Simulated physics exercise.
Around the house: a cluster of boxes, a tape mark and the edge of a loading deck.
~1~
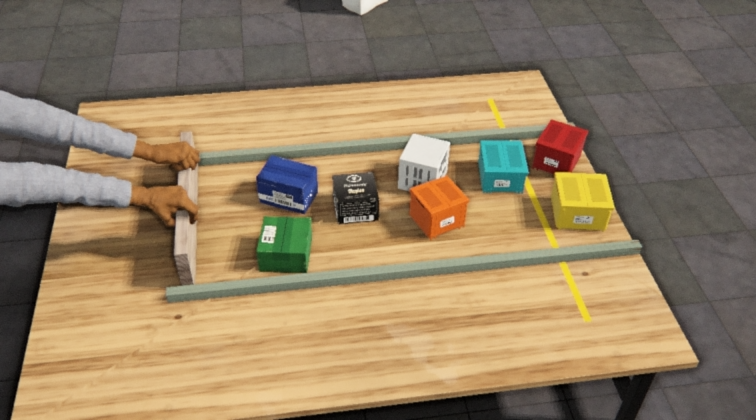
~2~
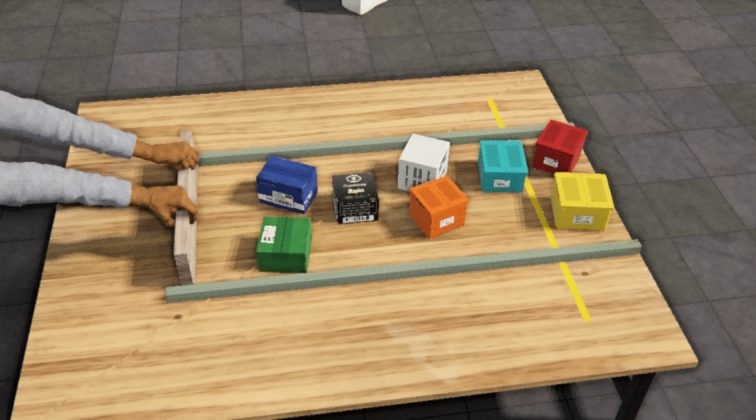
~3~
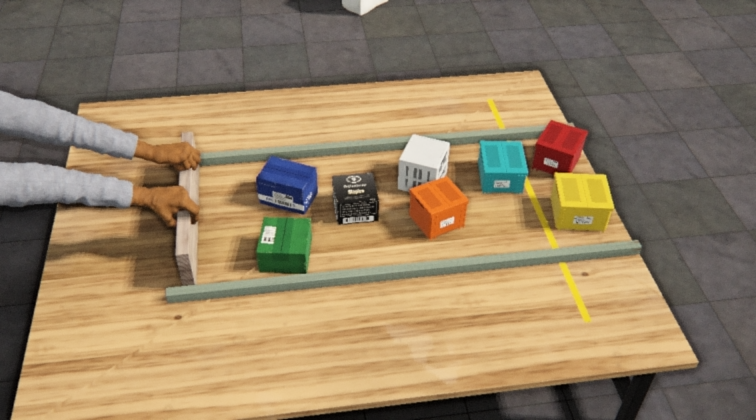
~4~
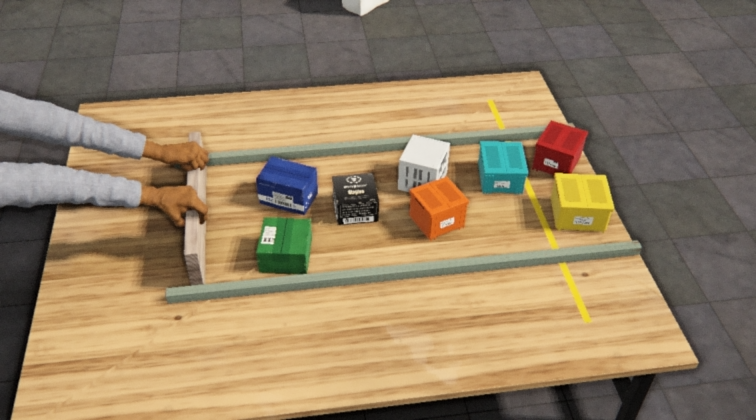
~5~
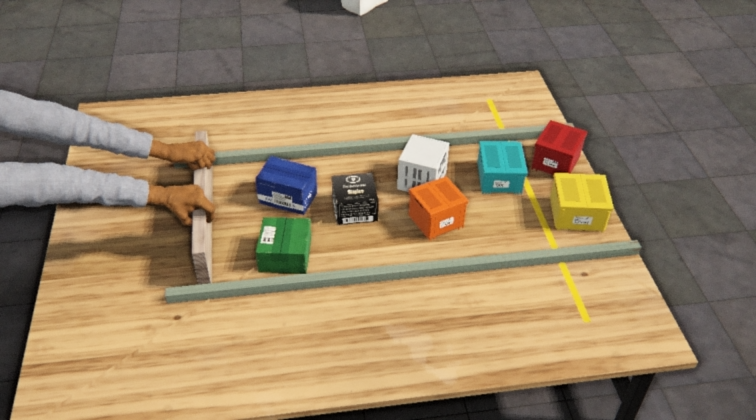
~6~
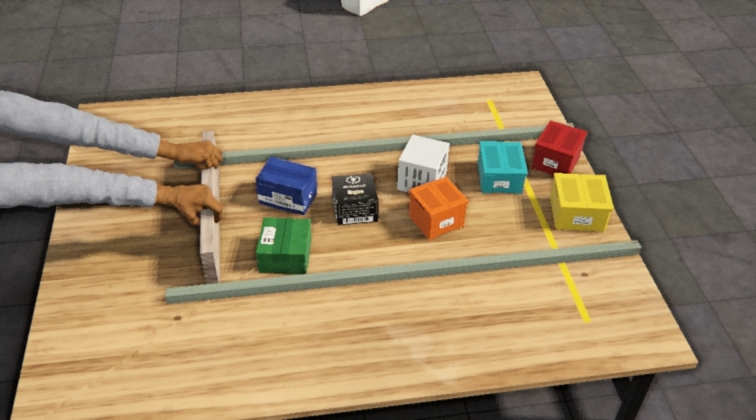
A wooden plank, held upright by two gloved hands between green rails on a table, rests at the left, then slides slightly right toward the blue and green boxes without touching them. The boxes, including black, white, orange, turquoise, red and yellow ones near a yellow tape line, stay still.
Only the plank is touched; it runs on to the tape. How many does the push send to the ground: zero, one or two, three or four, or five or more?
As it turns out, the number that fall off is three or four.
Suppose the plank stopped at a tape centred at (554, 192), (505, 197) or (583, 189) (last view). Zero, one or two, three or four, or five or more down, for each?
Taking them in turn, more than four; 3 or 4; at least five.
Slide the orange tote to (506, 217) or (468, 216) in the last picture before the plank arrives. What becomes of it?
Place by place, it is kept; is kept.
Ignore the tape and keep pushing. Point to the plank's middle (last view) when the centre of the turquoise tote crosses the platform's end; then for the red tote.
Its middle is around (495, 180) and around (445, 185).
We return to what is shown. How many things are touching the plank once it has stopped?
The number is 2.
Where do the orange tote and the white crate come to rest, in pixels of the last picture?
First (616, 211), then (584, 145).
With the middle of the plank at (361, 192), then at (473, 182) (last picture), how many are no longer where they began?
The counts are 5 and 8.
A little later, none off yet; red tote at rest near (559, 150); yellow tote at rest near (580, 203); turquoise tote at rest near (501, 168).
Next, none off yet; red tote shifted a little near (571, 147); yellow tote at rest near (580, 203); turquoise tote shifted a little near (527, 163).
When it is over, the number that fall off is three or four; down, turquoise tote, yellow tote and red tote.
